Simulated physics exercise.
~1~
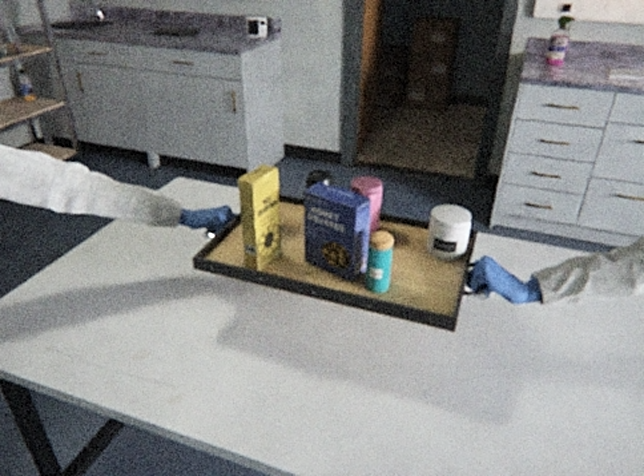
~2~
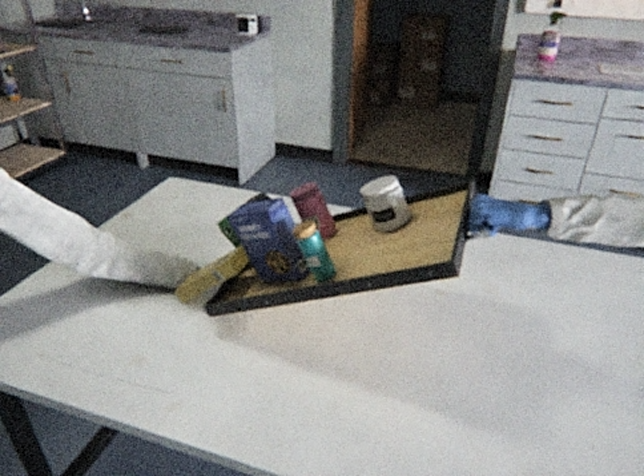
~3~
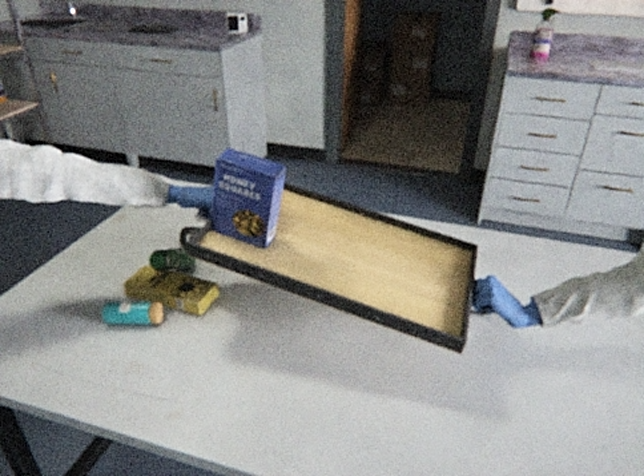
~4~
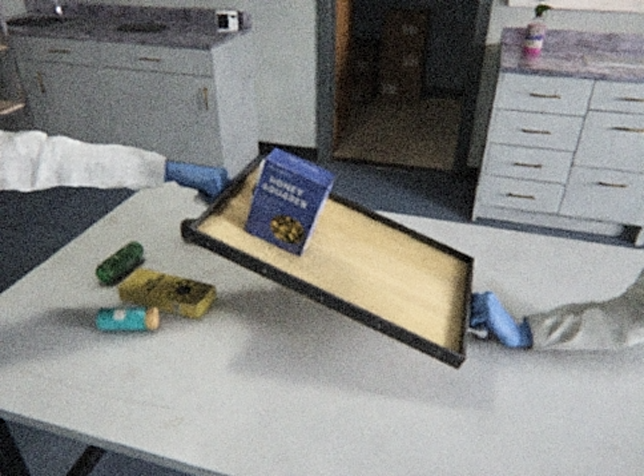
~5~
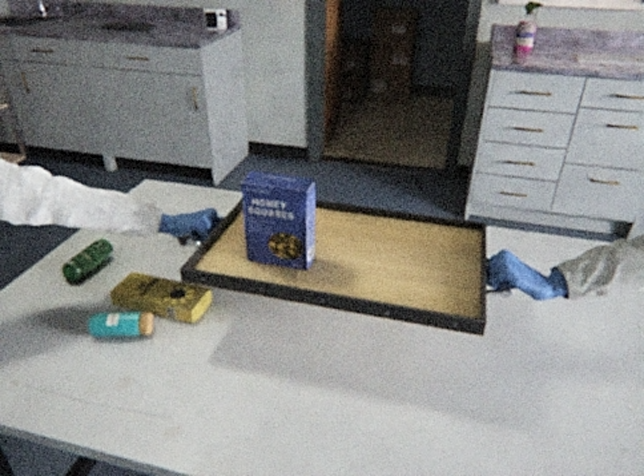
In a room with grey cabinets, two gloved hands tipped a tray of containers steeply left, spilling a yellow packet, a turquoise shaker and a green can onto the table, then tilted it right and levelled it with the blue box still standing.
